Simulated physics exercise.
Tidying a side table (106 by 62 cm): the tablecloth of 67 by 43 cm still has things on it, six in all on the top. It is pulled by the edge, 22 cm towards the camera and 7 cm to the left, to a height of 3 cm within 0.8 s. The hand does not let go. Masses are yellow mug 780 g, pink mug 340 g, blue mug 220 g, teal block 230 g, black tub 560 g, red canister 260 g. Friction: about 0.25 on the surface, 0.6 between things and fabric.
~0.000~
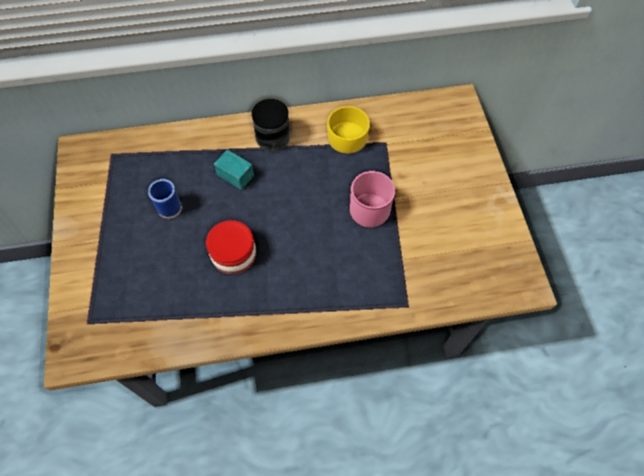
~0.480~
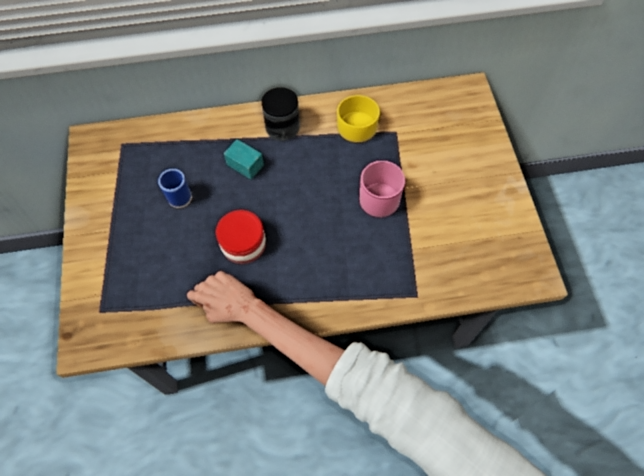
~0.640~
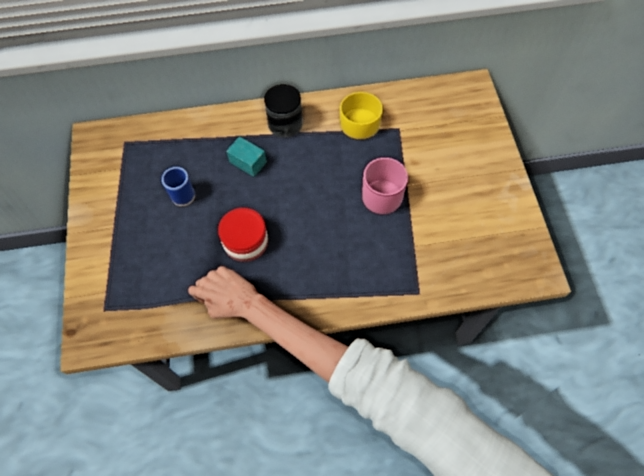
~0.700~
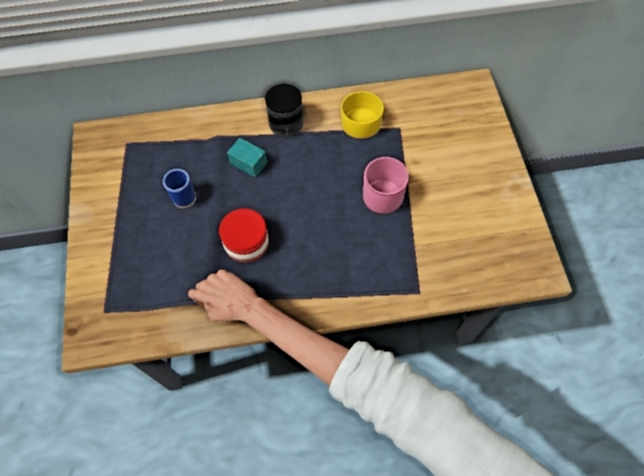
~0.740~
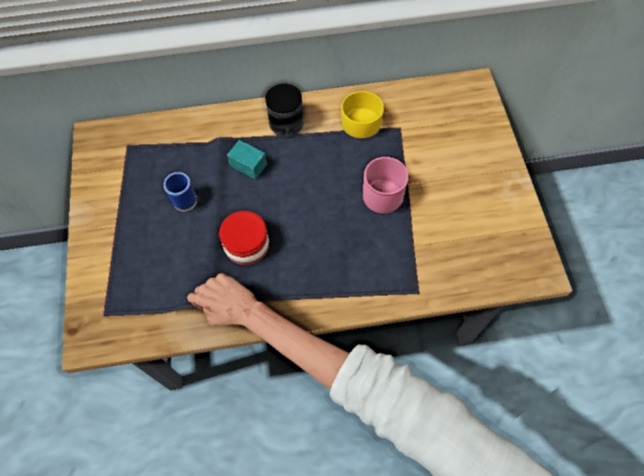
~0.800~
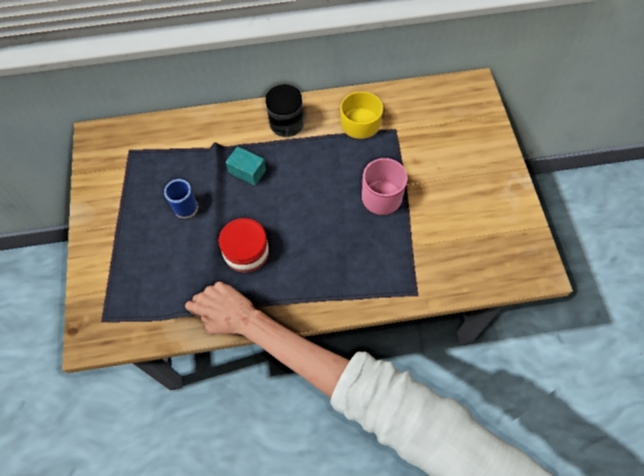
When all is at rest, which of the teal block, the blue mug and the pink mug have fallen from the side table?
The teal block keeps to the top, the blue mug keeps to the top, the pink mug keeps to the top.
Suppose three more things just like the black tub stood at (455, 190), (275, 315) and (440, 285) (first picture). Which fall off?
In that order: Stays up, goes over, remains.
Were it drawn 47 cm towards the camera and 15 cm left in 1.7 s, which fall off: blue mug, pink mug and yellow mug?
Then: Blue mug drops off, pink mug falls off, yellow mug remains.
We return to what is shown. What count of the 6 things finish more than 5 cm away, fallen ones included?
I count 4.
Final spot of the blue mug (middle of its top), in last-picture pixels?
At about (134, 287).
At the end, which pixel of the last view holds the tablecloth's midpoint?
Around (218, 304).
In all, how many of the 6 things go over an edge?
I count 0.
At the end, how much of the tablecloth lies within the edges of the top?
About 70 per cent.
At 1.0 s, 95 % of the tablecloth is still over the top; blue mug 11 cm off its start, teal block 10 cm off its start, pink mug 7 cm off its start.
At 1.1 s, 85 % of the tablecloth is still over the top; blue mug 17 cm off its start, teal block 17 cm off its start, pink mug 12 cm off its start.
At 1.3 s, 75 % of the tablecloth is still over the top; blue mug 24 cm off its start at (138, 276), teal block 22 cm off its start at (200, 231), pink mug 16 cm off its start at (351, 234).
At 1.4 s, 70 % of the tablecloth is still over the top; blue mug 26 cm off its start, teal block 25 cm off its start, pink mug 19 cm off its start.
At 3.0 s, 70 % of the tablecloth is still over the top; blue mug 26 cm off its start at (134, 287), teal block 25 cm off its start at (193, 240), pink mug 19 cm off its start at (345, 248), red canister 26 cm off its start at (202, 345).
